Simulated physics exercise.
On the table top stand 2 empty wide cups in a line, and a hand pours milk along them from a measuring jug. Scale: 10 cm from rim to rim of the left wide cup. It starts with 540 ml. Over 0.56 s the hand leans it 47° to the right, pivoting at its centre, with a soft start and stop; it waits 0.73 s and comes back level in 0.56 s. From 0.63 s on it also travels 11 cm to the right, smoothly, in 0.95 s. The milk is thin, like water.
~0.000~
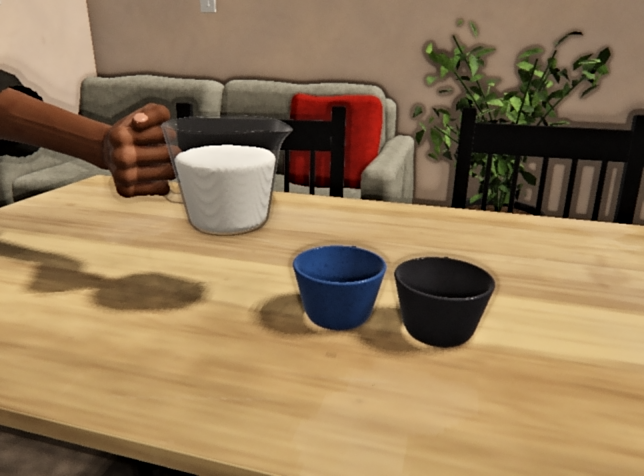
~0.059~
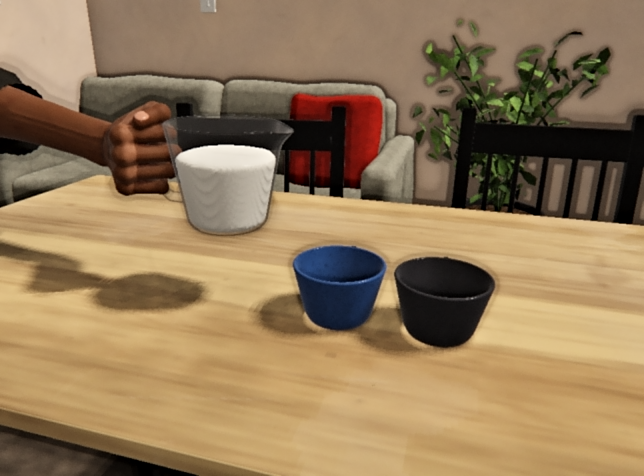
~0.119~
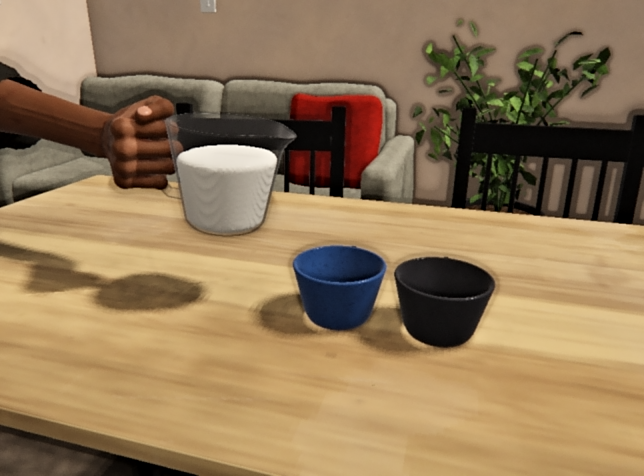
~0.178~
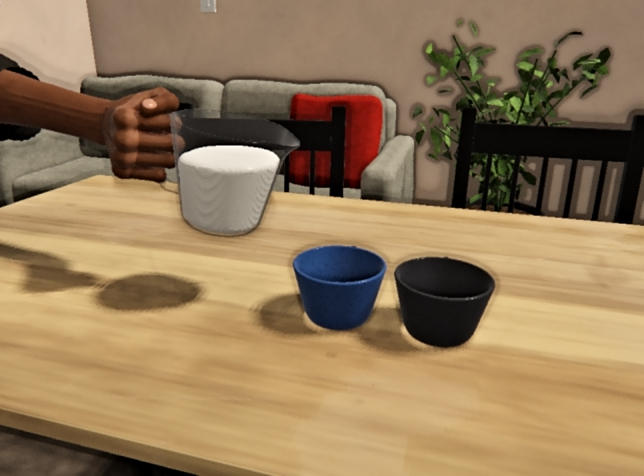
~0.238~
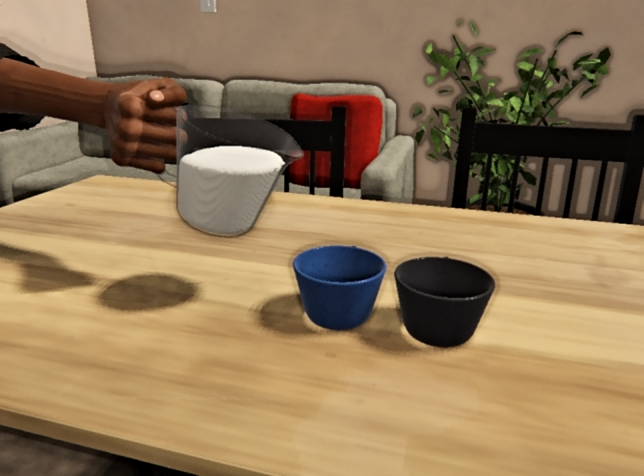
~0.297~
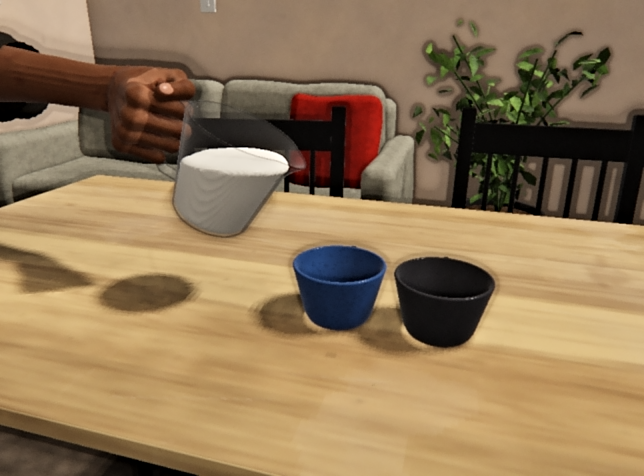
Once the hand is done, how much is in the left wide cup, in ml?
Roughly 120 ml lands in it.
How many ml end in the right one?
About 50 ml.
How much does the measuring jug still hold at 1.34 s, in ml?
About 370 ml.
By 0.71 s the tilt is 47° and from the left they hold 50 ml, 0 ml, the measuring jug 445 ml, and 0 ml is on the table top.
By 1.02 s the tilt is 47° and from the left they hold 105 ml, 0 ml, the measuring jug 410 ml, and 5 ml is on the table top.
By 1.34 s the tilt is 46° and from the left they hold 115 ml, 25 ml, the measuring jug 365 ml, and 20 ml is on the table top.
By 1.68 s the tilt is 10° and from the left they hold 115 ml, 50 ml, the measuring jug 350 ml, and 20 ml is on the table top.
At rest from the left they hold 115 ml, 50 ml, the measuring jug 350 ml, and 25 ml is on the table top.
